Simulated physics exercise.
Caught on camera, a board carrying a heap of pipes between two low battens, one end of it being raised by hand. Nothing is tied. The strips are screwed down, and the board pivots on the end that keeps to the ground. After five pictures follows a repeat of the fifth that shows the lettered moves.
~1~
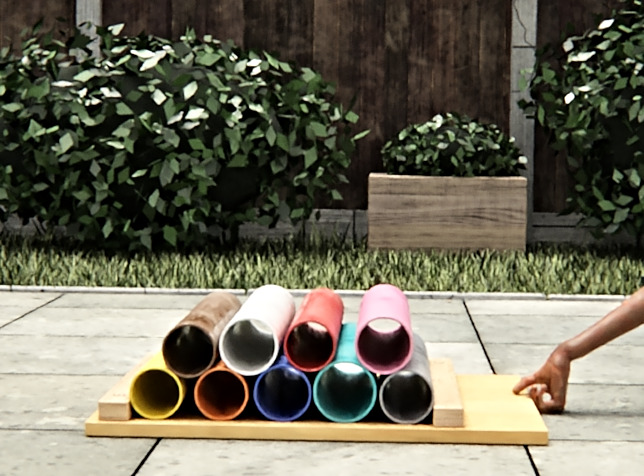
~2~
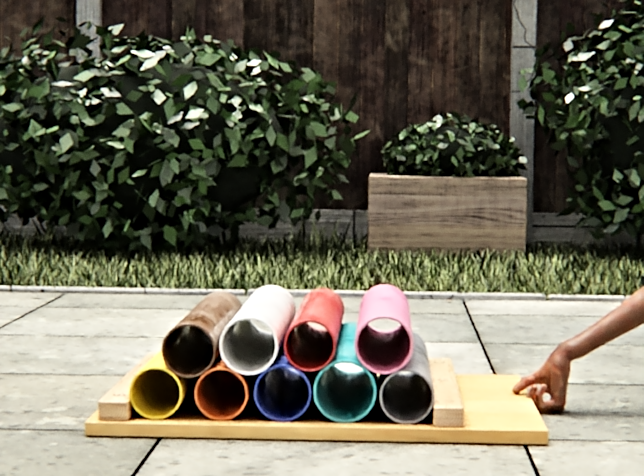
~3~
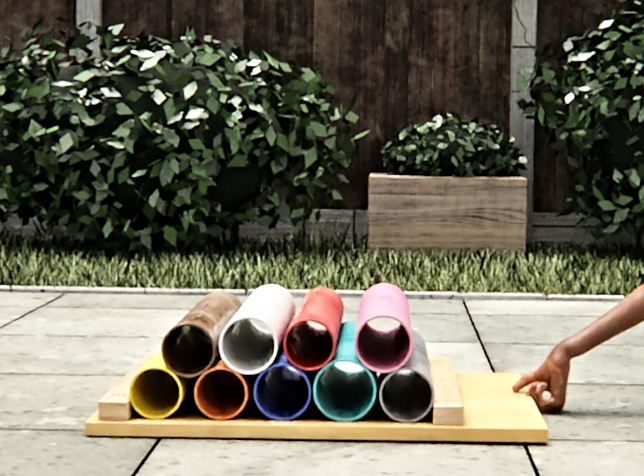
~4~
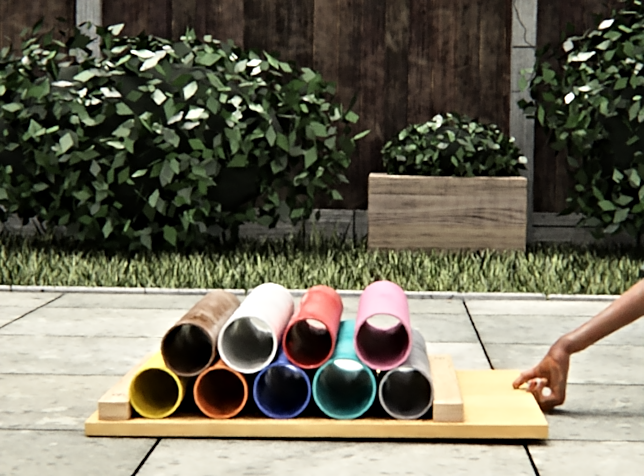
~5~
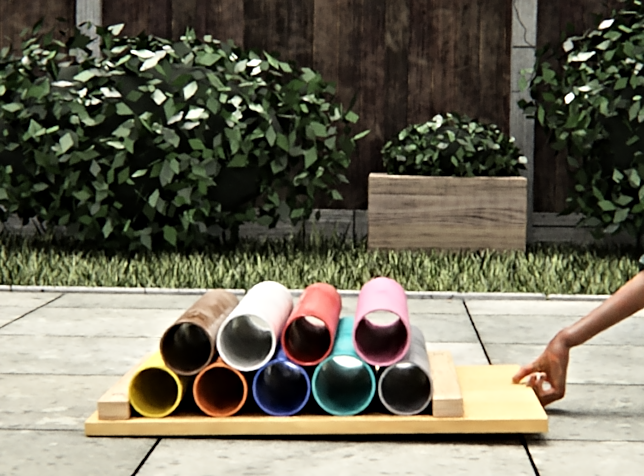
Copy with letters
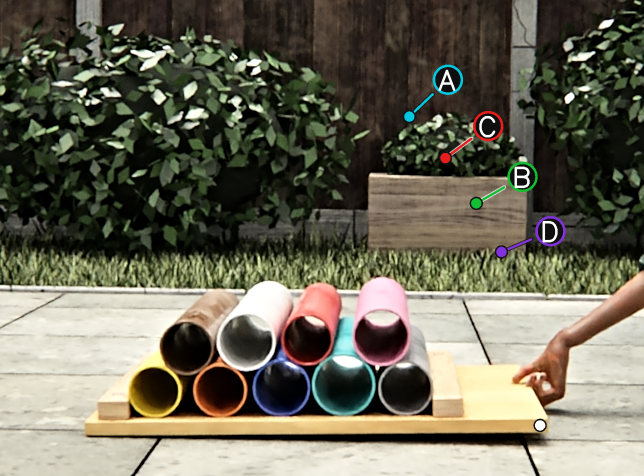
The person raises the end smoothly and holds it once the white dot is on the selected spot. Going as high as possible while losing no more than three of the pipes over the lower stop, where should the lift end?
Mark B is as high as it can go.
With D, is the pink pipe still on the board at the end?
Yes, with D.
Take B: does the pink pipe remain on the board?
Yes.
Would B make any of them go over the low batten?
Yes, at B.
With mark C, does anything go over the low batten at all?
Yes, at C.
On the marked copy, A at (410, 116); B at (476, 203); C at (445, 158); D at (501, 252); the white dot at (540, 426).
Following B. Soon after the start, board at 18°.
Later, board at 31°.
In the end, board at 31°, three over the low batten (white, brown, red).
As for the rest, A four over the low batten (white, pink, brown, red); C four over the low batten (white, pink, brown, red); D one over the low batten (brown).
